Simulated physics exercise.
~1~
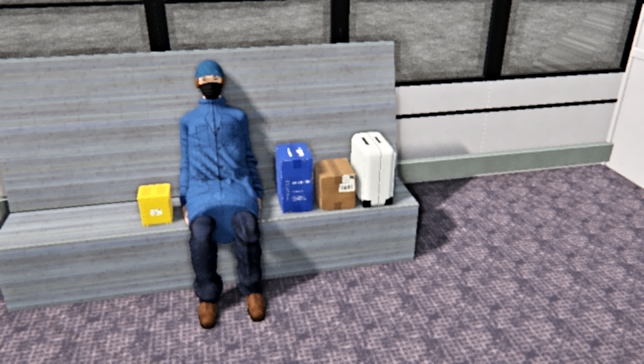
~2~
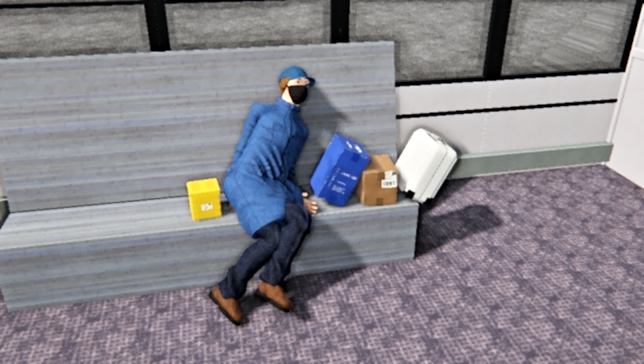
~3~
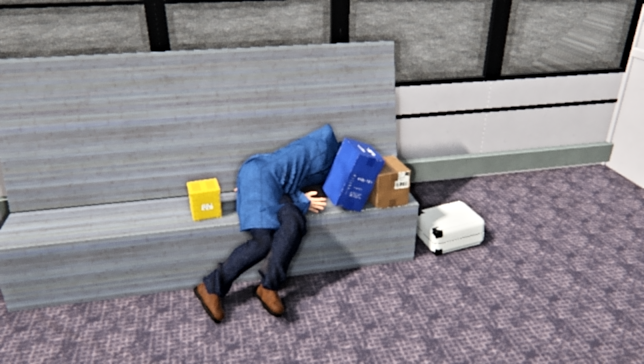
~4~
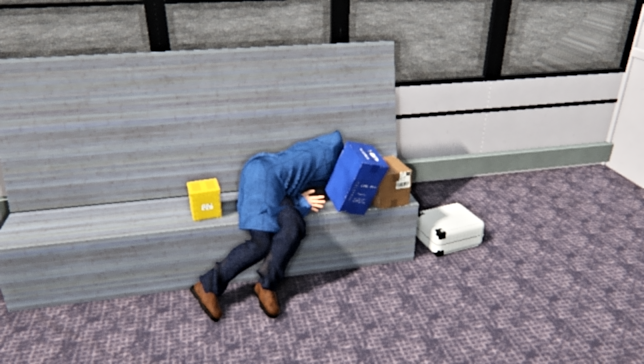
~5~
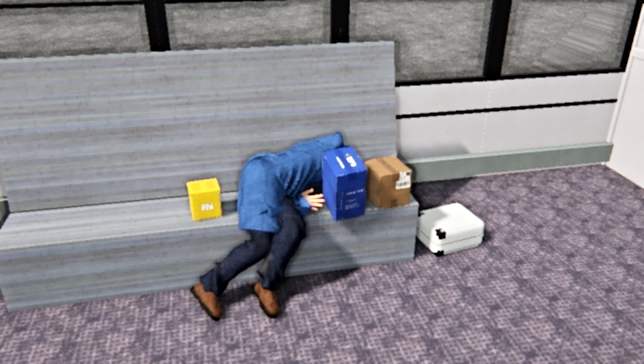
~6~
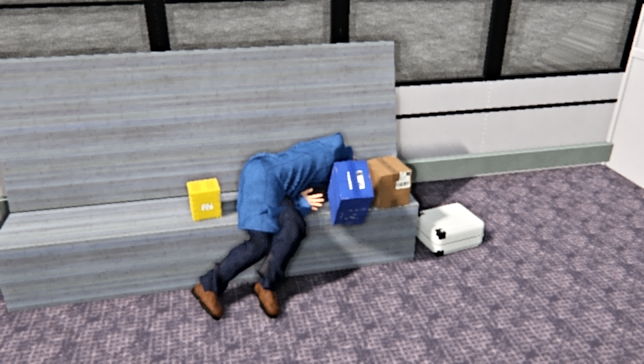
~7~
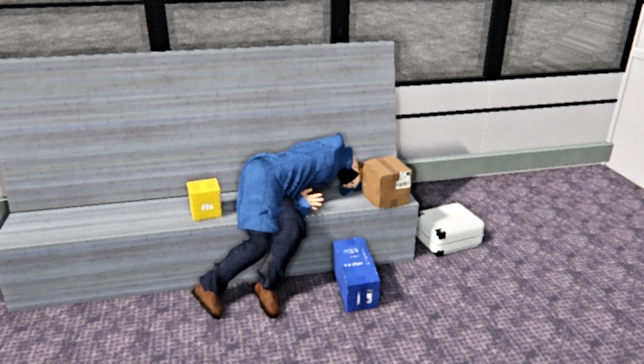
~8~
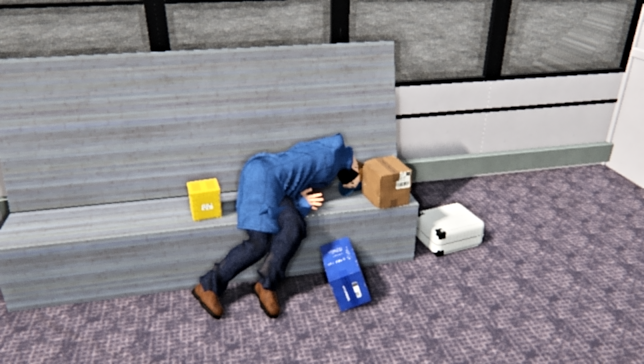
A seated passenger slumps right along the bench, and the white and blue cases fall off.
